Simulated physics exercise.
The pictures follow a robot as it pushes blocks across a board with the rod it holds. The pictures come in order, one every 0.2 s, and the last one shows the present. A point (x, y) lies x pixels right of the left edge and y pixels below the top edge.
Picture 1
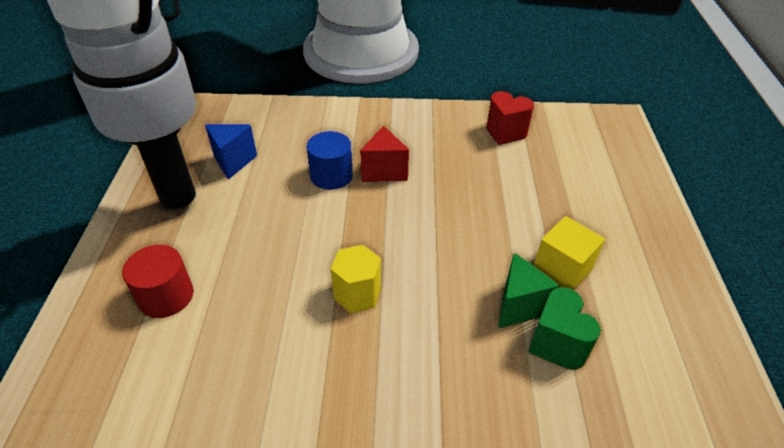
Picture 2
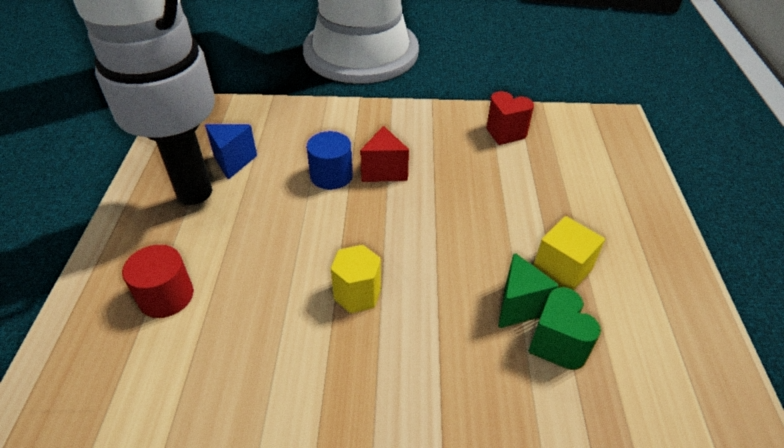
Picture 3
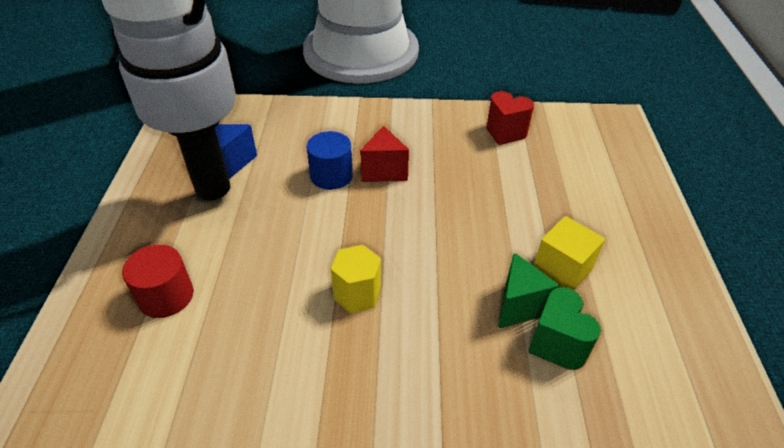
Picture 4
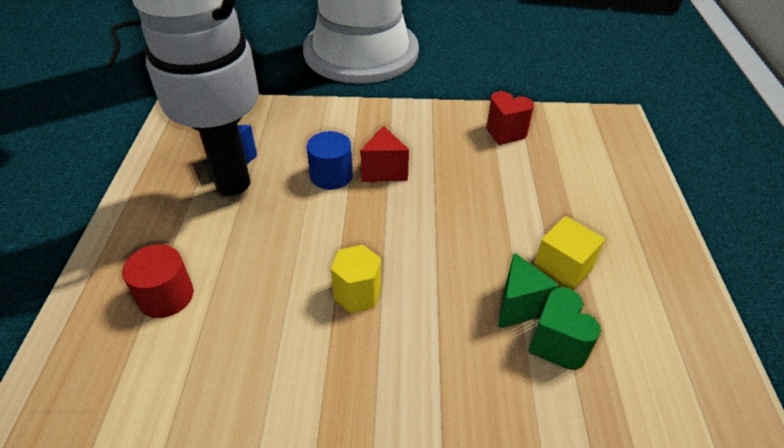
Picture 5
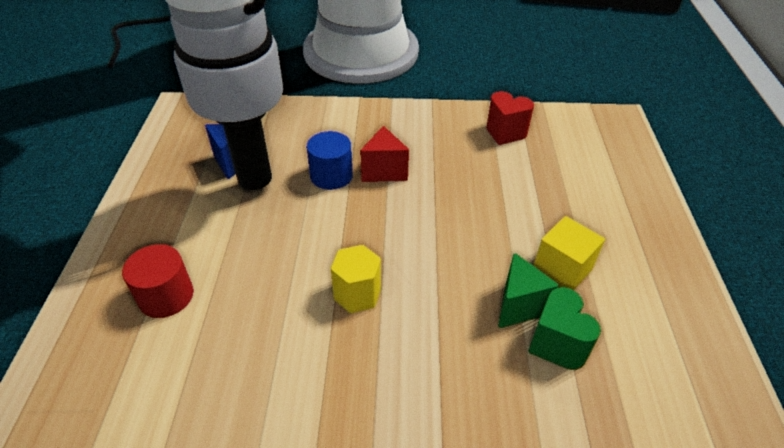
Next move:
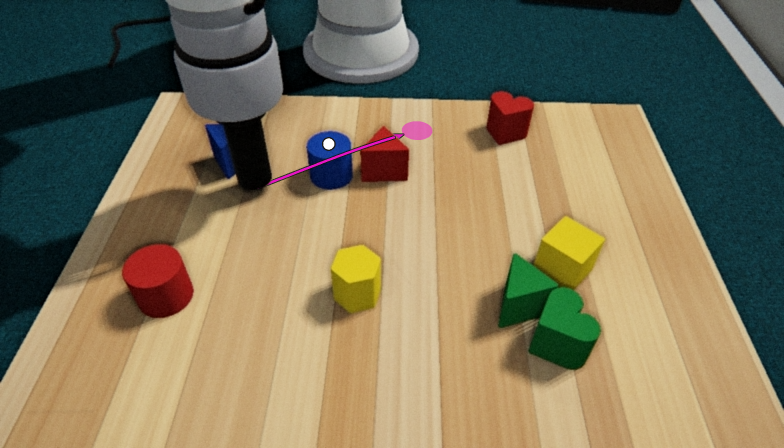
A robot arm's black rod glides right past the blue triangular block while the blocks stay still.
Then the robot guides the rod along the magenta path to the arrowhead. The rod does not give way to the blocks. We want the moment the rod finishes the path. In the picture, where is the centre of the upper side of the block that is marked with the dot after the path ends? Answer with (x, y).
It ends at (365, 142).
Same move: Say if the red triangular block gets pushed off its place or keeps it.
That block slides.
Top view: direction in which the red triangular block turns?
Viewed from overhead, the red triangular block winds up turned anticlockwise.
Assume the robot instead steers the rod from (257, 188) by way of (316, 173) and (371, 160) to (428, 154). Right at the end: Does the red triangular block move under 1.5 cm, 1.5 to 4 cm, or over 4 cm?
Movement: Over 4 cm.
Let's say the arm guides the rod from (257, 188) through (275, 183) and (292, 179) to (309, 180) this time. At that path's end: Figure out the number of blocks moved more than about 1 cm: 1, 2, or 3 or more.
Moved: 1.
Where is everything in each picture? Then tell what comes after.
In the first frame, lower end of the rod at (178, 197), tops of blocks, blue triangular block at (225, 132), blue disc at (329, 144), red triangular block at (384, 141).
In the second frame, rod at (195, 193), blocks as before.
In the third frame, rod at (213, 189), blocks as before.
In the fourth frame, rod at (233, 184), blocks as before.
In the fifth frame, rod at (255, 179), blue triangular block partly hidden, blue disc at (329, 144), red triangular block at (384, 141).
The drawn path runs from (257, 188) by way of (340, 156) to (417, 130); the dot is on the blue disc.
What follows on the original path. One third of the way, rod at (313, 157); blue disc at (346, 143).
Two thirds of the way, rod at (366, 138); blue disc at (365, 142); red triangular block at (403, 147), turned 30° anticlockwise.
At the end, rod at (418, 122); blue triangular block not moved; blue disc at (365, 142); red triangular block at (403, 147), turned 30° anticlockwise.
